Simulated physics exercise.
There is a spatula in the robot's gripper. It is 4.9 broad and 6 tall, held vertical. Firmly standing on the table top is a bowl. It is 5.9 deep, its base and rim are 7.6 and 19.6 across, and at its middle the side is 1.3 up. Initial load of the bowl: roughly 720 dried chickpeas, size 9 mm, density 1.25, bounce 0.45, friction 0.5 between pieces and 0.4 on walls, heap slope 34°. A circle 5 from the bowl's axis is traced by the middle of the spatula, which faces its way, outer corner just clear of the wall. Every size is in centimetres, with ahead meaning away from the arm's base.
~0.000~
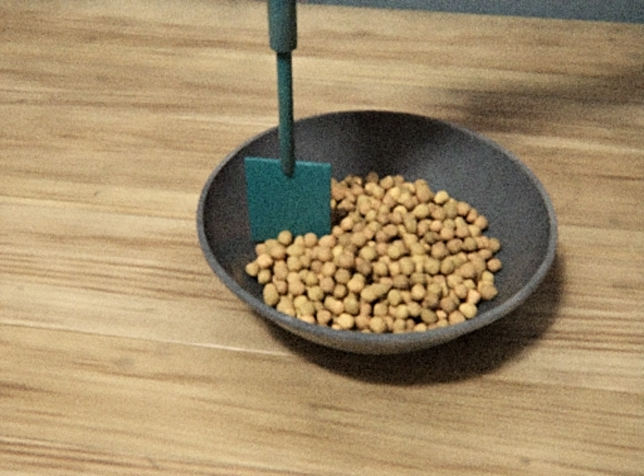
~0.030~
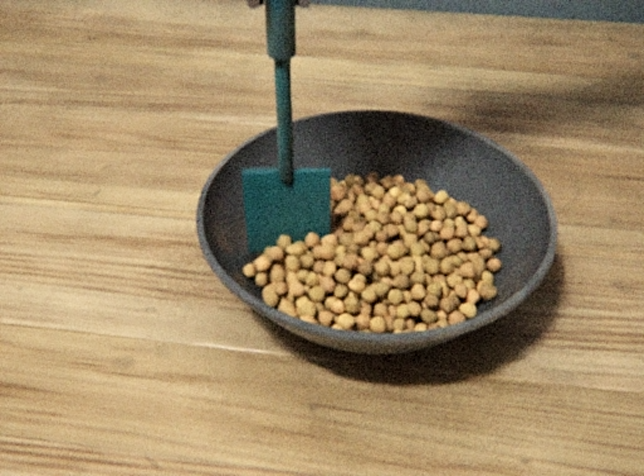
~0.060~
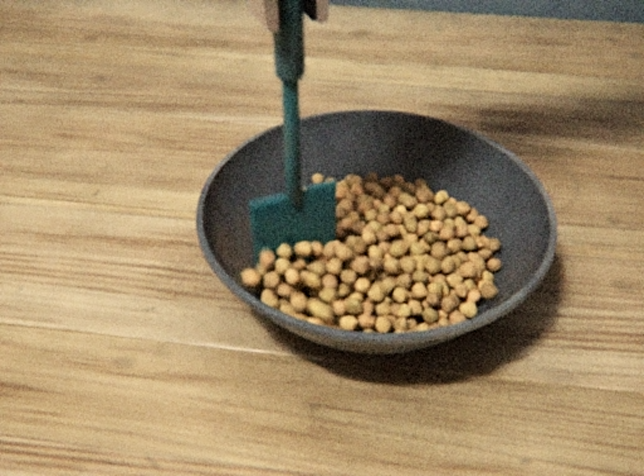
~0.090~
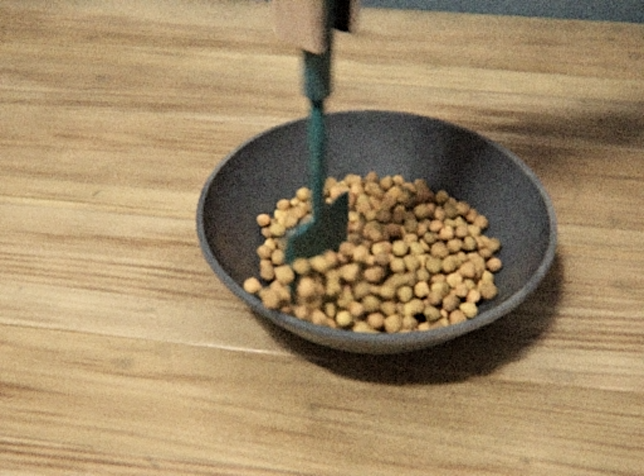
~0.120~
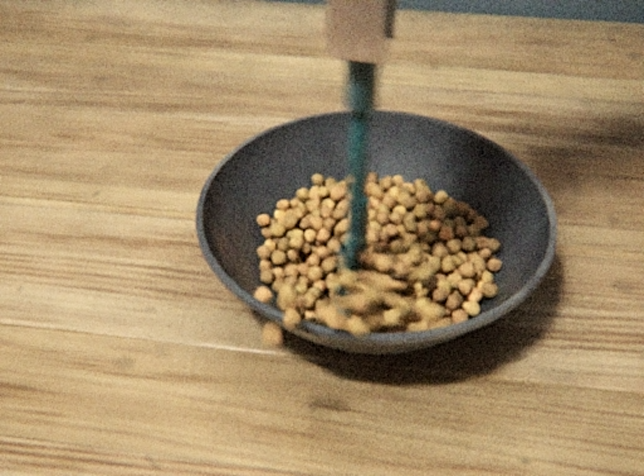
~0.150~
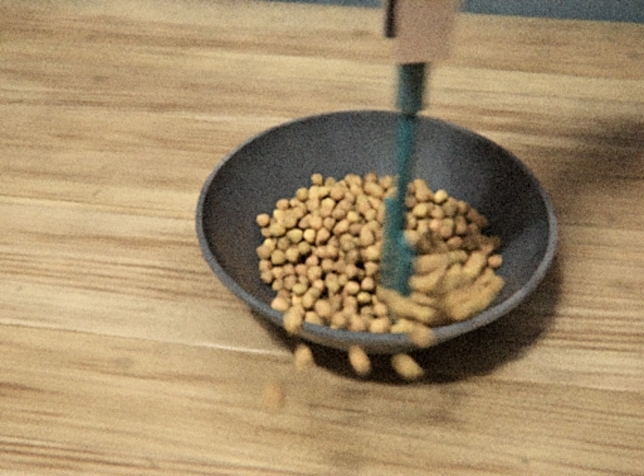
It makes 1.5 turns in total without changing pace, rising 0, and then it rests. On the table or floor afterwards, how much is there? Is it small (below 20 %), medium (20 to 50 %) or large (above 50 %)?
It is medium.
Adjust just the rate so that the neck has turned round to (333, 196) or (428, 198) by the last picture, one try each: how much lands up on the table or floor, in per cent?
Near 15 per cent for the first, near 35 per cent for the second.
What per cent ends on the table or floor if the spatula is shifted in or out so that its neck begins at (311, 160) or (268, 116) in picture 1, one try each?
Roughly 25 % and 0 %.
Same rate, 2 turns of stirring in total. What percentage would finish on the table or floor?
40 %.
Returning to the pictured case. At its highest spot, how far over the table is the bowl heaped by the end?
5.0 cm, give or take.
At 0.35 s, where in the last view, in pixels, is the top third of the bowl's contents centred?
About (351, 160) in the last picture.
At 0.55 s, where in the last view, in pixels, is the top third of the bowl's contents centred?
In the last picture it sits around (365, 306).
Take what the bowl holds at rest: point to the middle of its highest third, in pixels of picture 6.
It is centred around (424, 232).
After 0.35 s, 274° round, highest piece 10 above the table; 630 in the bowl, 37 on the table or floor, 58 in flight or on the tool.
After 0.55 s, 80° round, highest piece 9 above the table; 527 in the bowl, 161 on the table or floor, 37 in flight or on the tool.
After 0.85 s, 180° round, highest piece 5 above the table; 477 in the bowl, 248 on the table or floor.
After 1.55 s, 180° round, highest piece 5 above the table; 477 in the bowl, 248 on the table or floor.
At rest, 477 in the bowl, 248 on the table or floor. That is 34 % on the table or floor.
